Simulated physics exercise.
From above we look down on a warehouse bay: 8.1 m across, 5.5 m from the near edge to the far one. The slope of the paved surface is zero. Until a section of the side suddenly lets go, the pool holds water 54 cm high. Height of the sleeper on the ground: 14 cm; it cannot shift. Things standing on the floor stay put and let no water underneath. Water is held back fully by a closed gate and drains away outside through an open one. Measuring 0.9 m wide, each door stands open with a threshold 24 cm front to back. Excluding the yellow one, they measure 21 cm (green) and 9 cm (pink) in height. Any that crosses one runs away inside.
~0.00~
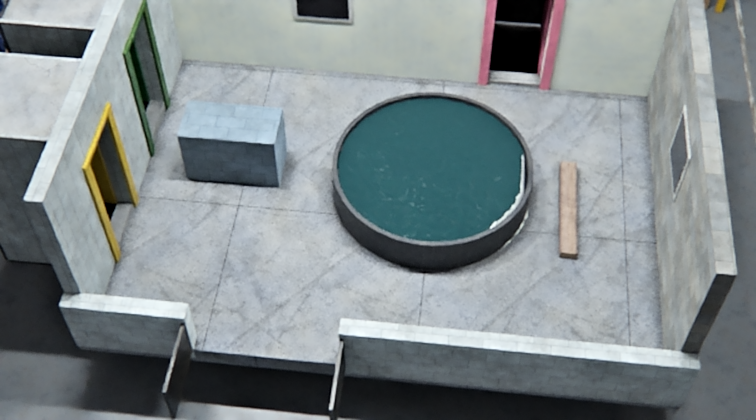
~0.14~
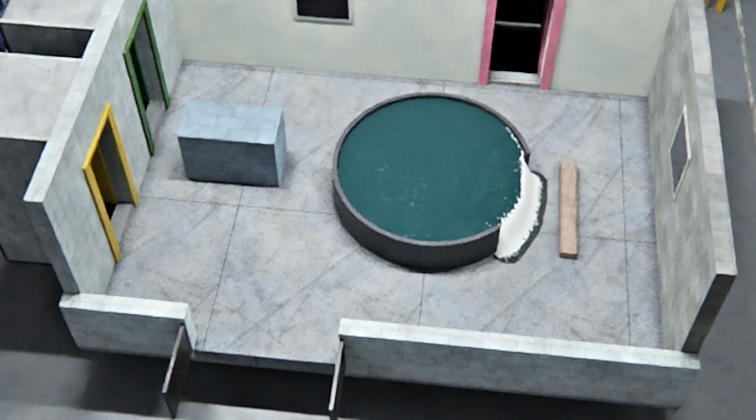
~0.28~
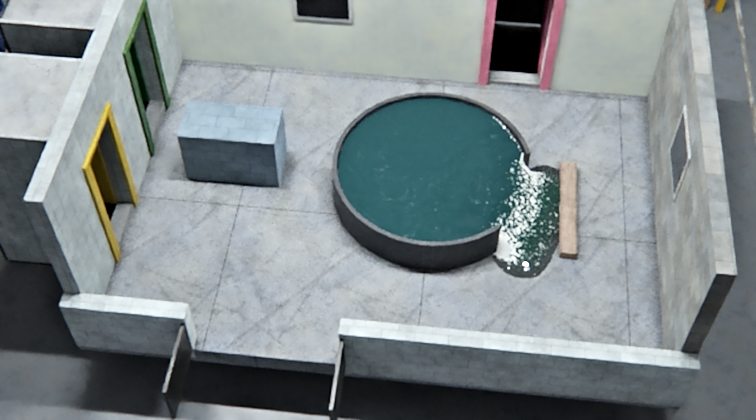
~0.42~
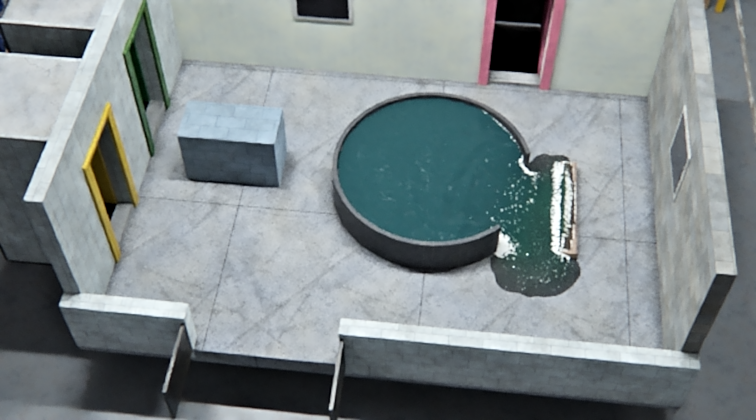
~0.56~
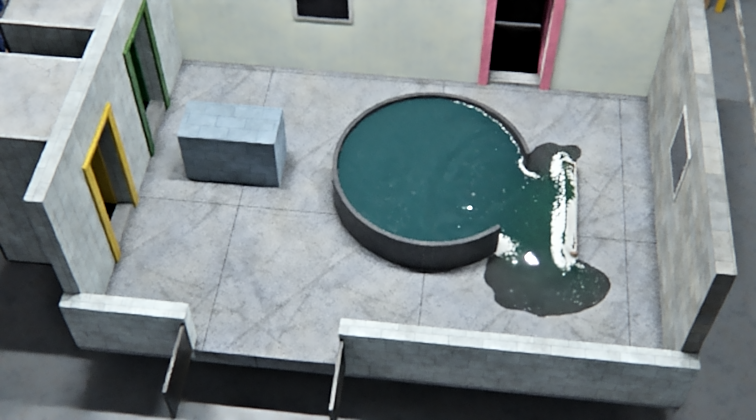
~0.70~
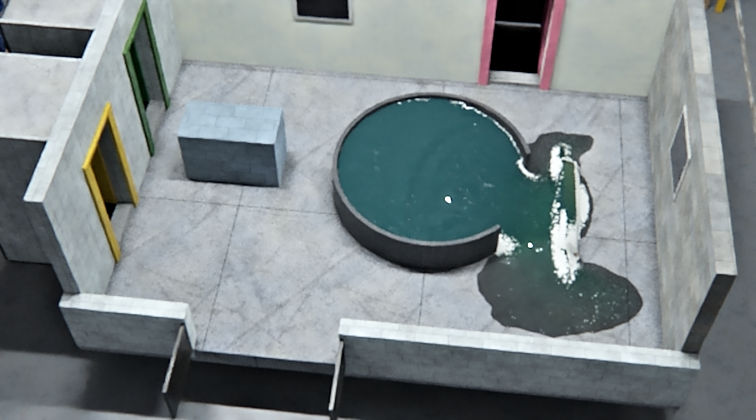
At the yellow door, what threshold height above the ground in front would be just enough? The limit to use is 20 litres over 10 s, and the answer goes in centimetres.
7.5 cm.
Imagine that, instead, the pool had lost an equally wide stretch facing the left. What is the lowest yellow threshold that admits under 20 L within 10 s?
If so: Around 16 cm.
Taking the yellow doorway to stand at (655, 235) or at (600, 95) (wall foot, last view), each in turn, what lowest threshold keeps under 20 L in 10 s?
Roughly 19 and 15 cm.
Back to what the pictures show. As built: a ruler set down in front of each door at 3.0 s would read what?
Lab note, cm: Yellow 0; green 0; pink 9.
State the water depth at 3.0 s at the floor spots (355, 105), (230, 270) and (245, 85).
The depths come to about 0, 0 and 0 cm.
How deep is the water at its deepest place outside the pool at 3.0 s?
Up to some 32 centimetres, I'd say.
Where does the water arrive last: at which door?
The last one is the green door.
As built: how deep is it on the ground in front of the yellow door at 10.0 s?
Depth: Near 8.5 cm.
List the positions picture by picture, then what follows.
The first frame shows the pool at (433, 167) is whole and still, 54 cm deep; the yellow door at (113, 189) is dry.
In the second frame, the gap is at (522, 209), the front 0.3 m out at (515, 257); the back of the pool holds 54 cm.
In the third frame, the front is at (542, 263), 0.7 m from the gap at (522, 211); 1.1 m2 of floor is wet, 54 cm left at the back.
In the fourth frame, the gap is at (521, 211), the front 1.2 m out at (571, 279); the back of the pool holds 54 cm.
In the fifth frame, the gap is at (521, 211), the front 1.6 m out at (595, 298); the back of the pool holds 54 cm.
In the sixth frame, the front is at (629, 312), 2.1 m from the gap at (521, 211); 3.7 m2 of floor is wet, 54 cm left at the back; 5.7 m in a straight line remain to the yellow door at (113, 189).
After 1.4 s water covers 30 % of the floor, deepest (40 cm) near (551, 217); it has not reached the yellow door.
After 3.0 s water covers 40 % of the floor, deepest (32 cm) near (654, 380); it has not reached the yellow door.
After 10.0 s water covers 95 % of the floor, deepest (17 cm) near (182, 63); 8 cm at the yellow door, 1 litre in over its 11 cm threshold.
At the yellow door as built, the water arrived by 6.1 s and peaked near 12 cm at 6.6 s.
With a threshold of 6.5 cm, 34 litres would have come in within the 10 s; with 9 cm, 9 litres. So under 20 litres takes about 7.5 cm.
